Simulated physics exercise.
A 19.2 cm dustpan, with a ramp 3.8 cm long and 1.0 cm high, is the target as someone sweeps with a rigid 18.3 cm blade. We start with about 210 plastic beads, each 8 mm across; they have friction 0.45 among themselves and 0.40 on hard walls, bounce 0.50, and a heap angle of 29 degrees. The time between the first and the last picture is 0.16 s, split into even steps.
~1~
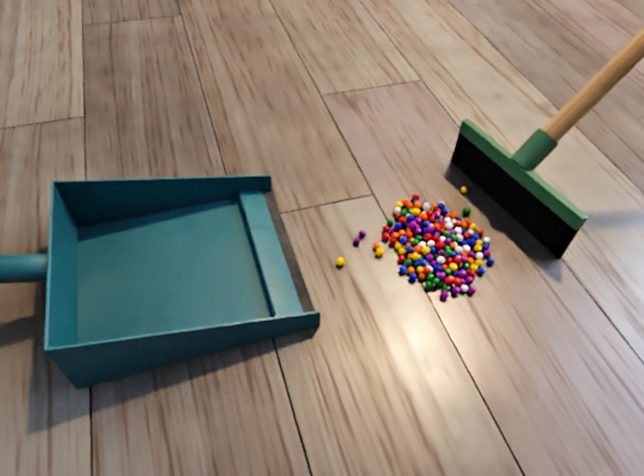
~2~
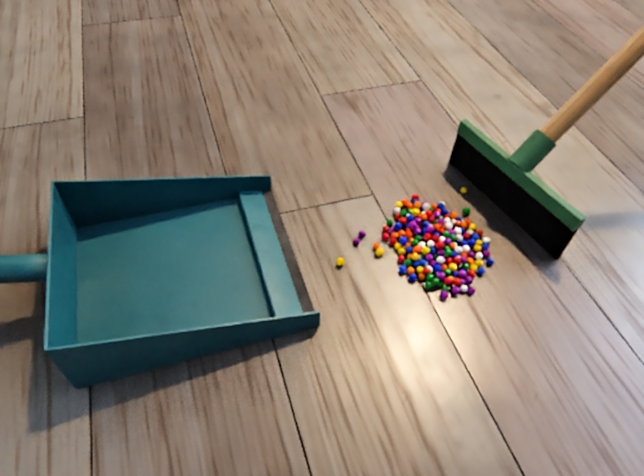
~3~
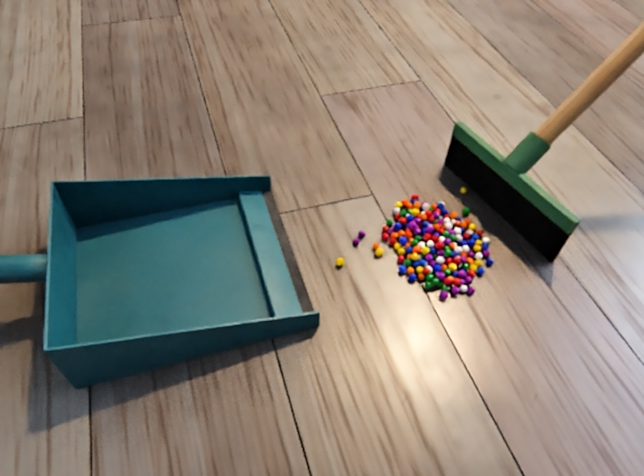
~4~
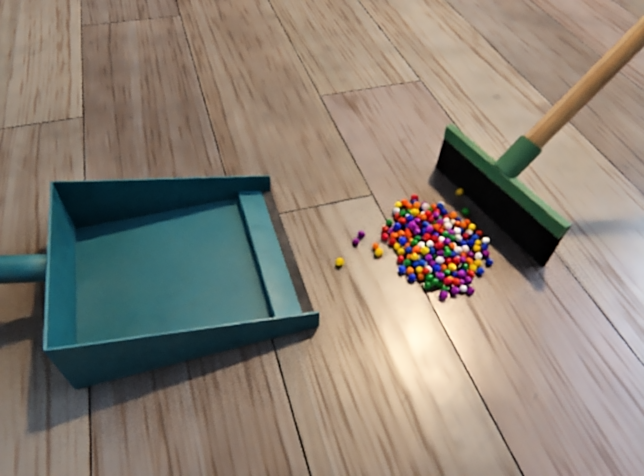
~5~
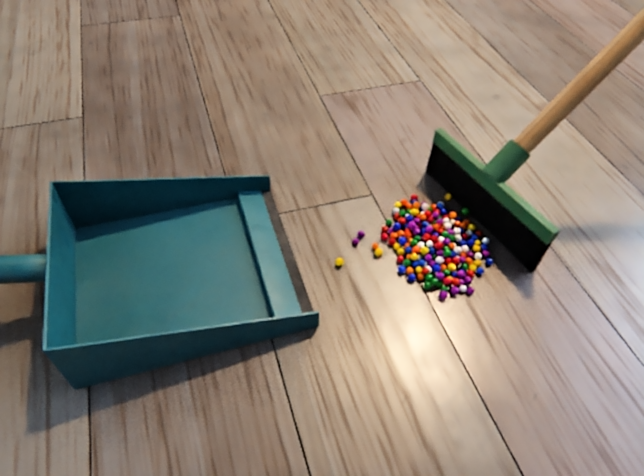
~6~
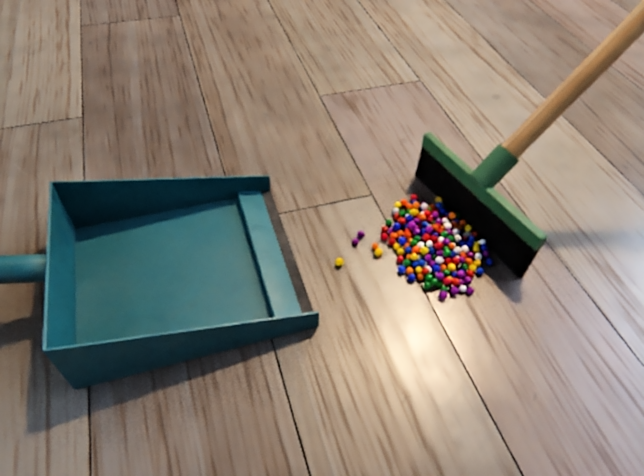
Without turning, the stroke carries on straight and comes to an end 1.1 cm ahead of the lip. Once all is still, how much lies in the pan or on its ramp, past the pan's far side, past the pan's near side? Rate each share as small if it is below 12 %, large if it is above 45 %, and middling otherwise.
In the pan or on its ramp: Middling, past the pan's far side: Small, past the pan's near side: Middling.
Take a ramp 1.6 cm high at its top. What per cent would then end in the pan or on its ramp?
I'd put it near 20 per cent, ramp counted.
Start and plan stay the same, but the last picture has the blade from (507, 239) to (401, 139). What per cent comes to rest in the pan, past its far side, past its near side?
Pan: 25, far side: 0, near side: 30.
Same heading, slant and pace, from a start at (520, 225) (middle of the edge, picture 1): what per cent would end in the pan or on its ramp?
Roughly 30 percent would end up there.
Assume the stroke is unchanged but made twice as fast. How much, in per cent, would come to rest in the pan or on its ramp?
Then roughly 35 per cent.
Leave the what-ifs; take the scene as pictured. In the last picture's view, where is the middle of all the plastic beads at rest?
Est. centre at rest: (310, 301) px.
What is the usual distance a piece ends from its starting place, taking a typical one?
The figure is about 16 cm.
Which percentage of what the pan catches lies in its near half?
Some 90 per cent.
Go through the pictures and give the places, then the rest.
Blade from (578, 223) to (465, 128), moved 0.0 cm, 0 of the pieces shifted so far; middle of the pieces at (434, 243); pan at (170, 278), in the first picture.
Blade from (576, 224) to (463, 129), moved 0.3 cm, 0 of the pieces shifted so far; middle of the pieces at (434, 243), in the second picture.
Blade from (570, 227) to (457, 131), moved 1.0 cm, 0 of the pieces shifted so far; middle of the pieces at (434, 243), in the third picture.
Blade from (561, 231) to (449, 134), moved 2.3 cm, 1 of the pieces shifted so far; middle of the pieces at (433, 243), in the fourth picture.
Blade from (549, 237) to (438, 138), moved 3.9 cm, 1 of the pieces shifted so far; middle of the pieces at (433, 243), in the fifth picture.
Blade from (538, 243) to (427, 142), moved 5.5 cm, 11 of the pieces shifted so far; middle of the pieces at (433, 243); pan at (169, 279), in the sixth picture.
Then, 0.18 s after the last picture, middle of the blade 11 cm from the lip; 0 % over the lip, far side 0 %, near side 20 %.
Then, 0.29 s after the last picture, middle of the blade 6 cm from the lip; 0 % over the lip, far side 0 %, near side 30 %.
Then, 0.54 s after the last picture, middle of the blade 3 cm from the lip; 25 % over the lip, far side 0 %, near side 35 %.
In the end, pan 25 %, far side 0 %, near side 35 %, in front of the lip or behind the blade 40 %.
